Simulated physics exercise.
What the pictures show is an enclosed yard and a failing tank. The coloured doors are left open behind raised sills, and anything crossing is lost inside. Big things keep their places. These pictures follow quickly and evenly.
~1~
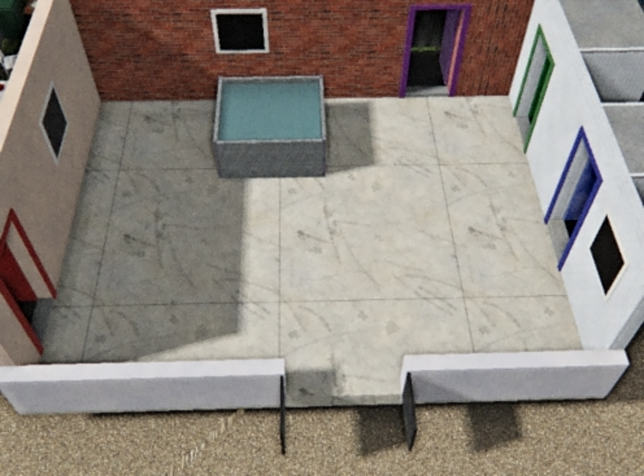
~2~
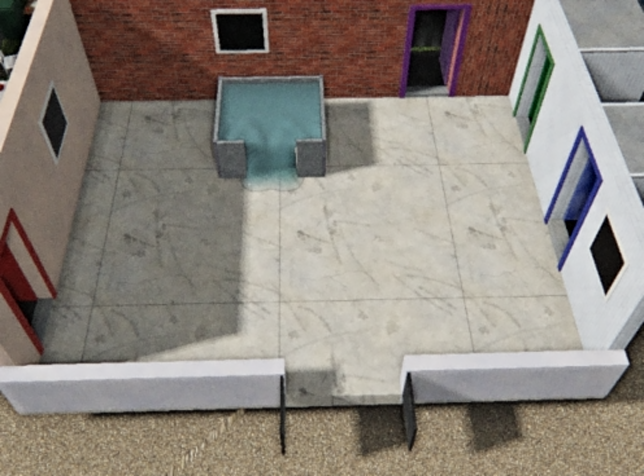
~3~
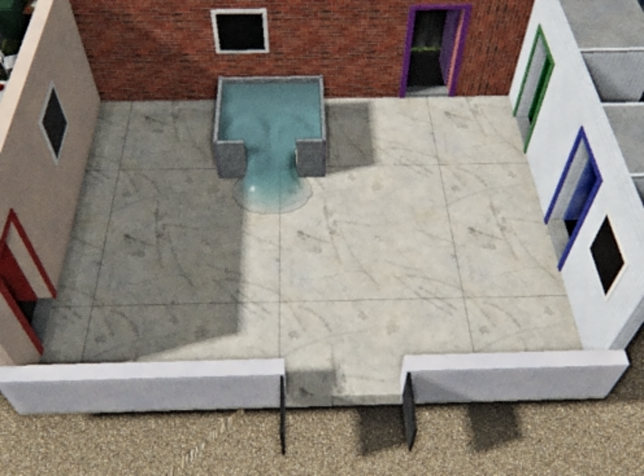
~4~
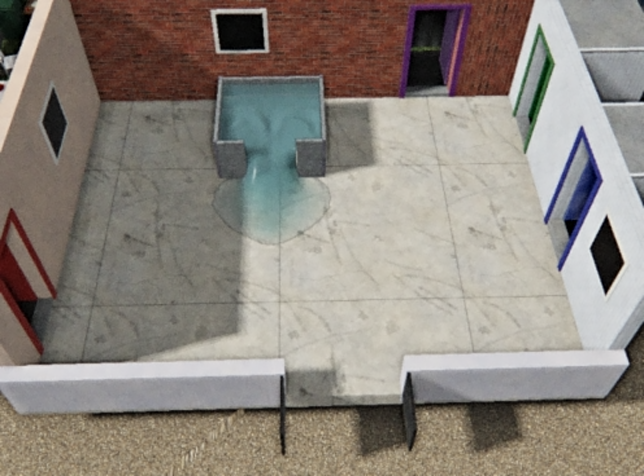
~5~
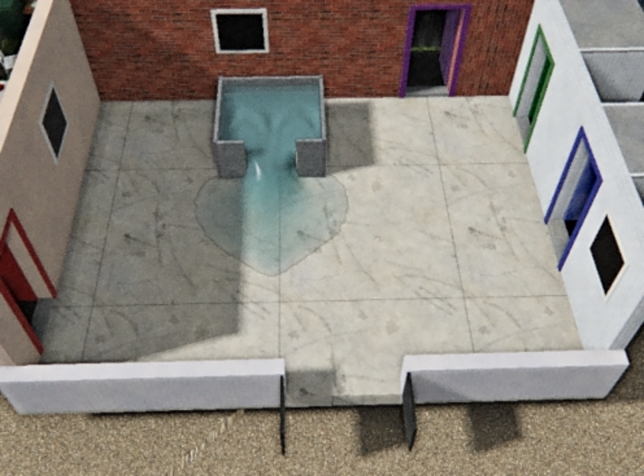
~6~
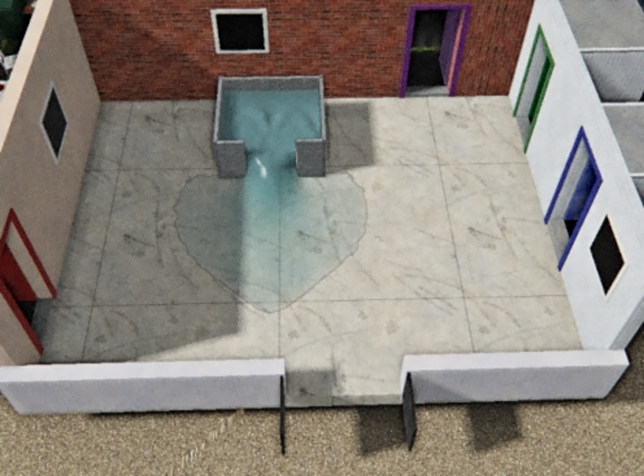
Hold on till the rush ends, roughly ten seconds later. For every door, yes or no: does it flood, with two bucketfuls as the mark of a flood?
Red door: Yes, purple door: No, green door: No, blue door: No.
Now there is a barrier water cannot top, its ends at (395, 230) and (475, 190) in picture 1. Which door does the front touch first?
First comes the red one.
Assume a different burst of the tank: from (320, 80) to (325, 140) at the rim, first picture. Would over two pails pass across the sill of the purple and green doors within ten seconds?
Result: Purple gets flooded, green gets flooded.
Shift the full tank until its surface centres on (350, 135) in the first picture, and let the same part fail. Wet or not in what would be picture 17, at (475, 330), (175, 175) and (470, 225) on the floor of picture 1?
In the order asked: Reached by the flood, not reached, not reached.
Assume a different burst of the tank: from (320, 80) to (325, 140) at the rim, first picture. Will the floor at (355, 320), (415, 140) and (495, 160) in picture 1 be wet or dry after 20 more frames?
Unwetted, submerged, submerged.
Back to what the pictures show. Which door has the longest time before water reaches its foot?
My answer: The one in purple.
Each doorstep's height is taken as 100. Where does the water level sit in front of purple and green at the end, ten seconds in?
The first comes to about 40 percent, the second to about 50 percent.
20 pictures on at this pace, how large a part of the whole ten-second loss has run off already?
My figure: 45 percent.
A moment on, water covers 35 % of the floor; the red door not reached, the purple door not reached, the green door not reached, the blue door not reached.
Next, water covers 45 % of the floor; the red door wet at the sill, nothing in, the purple door not reached, the green door not reached, the blue door not reached.
Then, water covers 50 % of the floor; the red door under two buckets in, the purple door not reached, the green door not reached, the blue door not reached.
Later, water covers 65 % of the floor; the red door over two buckets in, the purple door not reached, the green door not reached, the blue door wet at the sill, nothing in.
In the end, water covers 85 % of the floor; the red door over two buckets in, the purple door wet at the sill, nothing in, the green door wet at the sill, nothing in, the blue door wet at the sill, nothing in.
